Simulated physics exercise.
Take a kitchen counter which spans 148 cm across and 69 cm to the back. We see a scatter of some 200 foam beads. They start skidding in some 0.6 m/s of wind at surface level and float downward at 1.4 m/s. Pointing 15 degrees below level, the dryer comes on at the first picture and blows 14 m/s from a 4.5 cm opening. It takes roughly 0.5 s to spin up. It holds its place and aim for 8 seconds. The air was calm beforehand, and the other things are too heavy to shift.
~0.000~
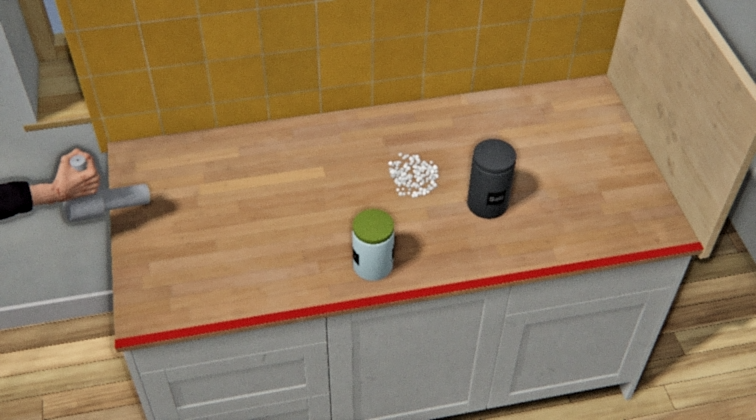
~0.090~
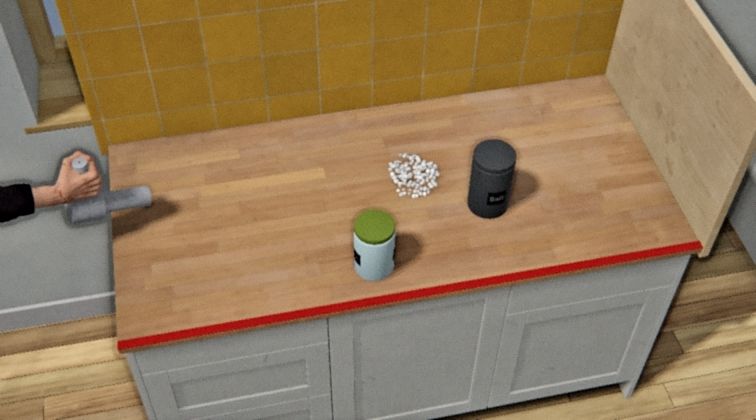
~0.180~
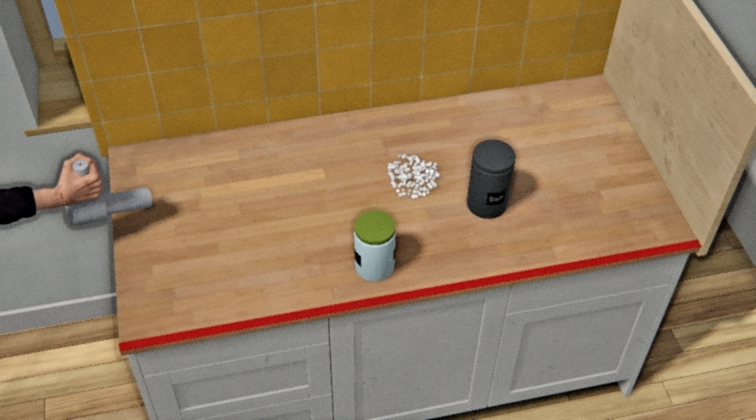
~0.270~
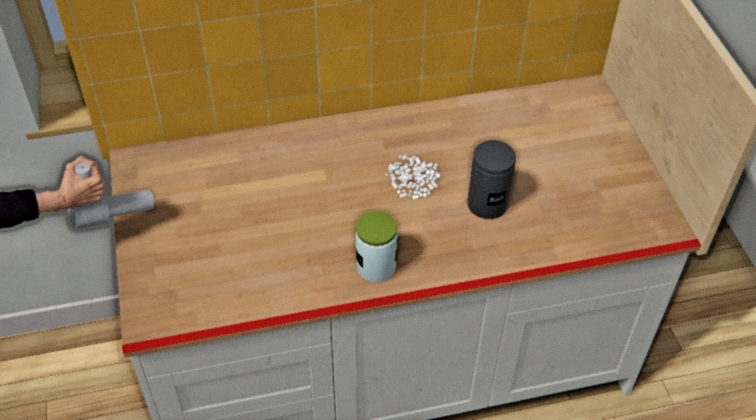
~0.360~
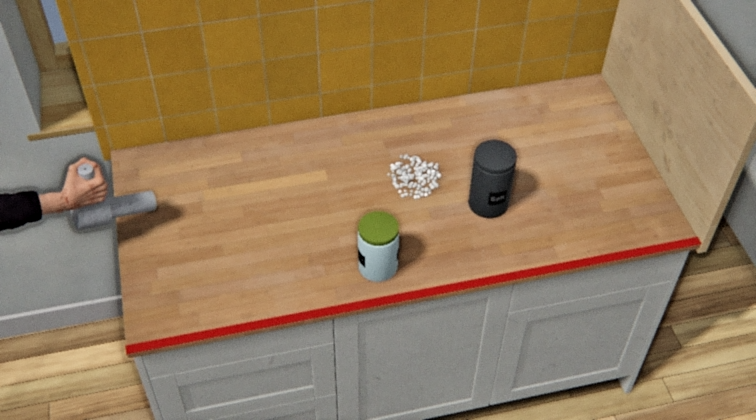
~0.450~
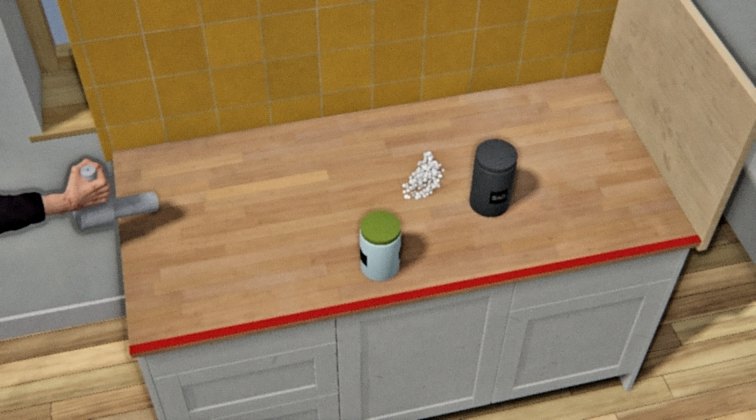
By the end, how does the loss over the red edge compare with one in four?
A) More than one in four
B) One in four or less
(A) More than one in four.
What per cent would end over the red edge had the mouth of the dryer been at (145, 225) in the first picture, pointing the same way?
It would come out near 100 in a hundred.
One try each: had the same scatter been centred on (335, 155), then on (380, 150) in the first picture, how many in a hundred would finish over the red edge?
100 and 100 in a hundred, respectively.
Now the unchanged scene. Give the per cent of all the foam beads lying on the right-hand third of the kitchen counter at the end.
0 %.
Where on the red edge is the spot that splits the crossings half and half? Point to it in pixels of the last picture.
Close to pixel (646, 253).
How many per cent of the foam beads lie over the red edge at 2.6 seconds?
100 %.
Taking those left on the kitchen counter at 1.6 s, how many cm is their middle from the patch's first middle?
Centre offset: Approx. 70 cm.
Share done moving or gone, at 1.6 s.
My guess would be around 20 %.
After 1.6 s, 79 % are on the move or not yet settled, 74 % are over the red edge; the middle of those still in play is near (697, 235).
After 2.6 s, 2 % are on the move or not yet settled, 99 % are over the red edge.
After 4.4 s, 0 % are on the move or not yet settled, 100 % are over the red edge.
After 8.0 s, at the end, 100 % are over the red edge.
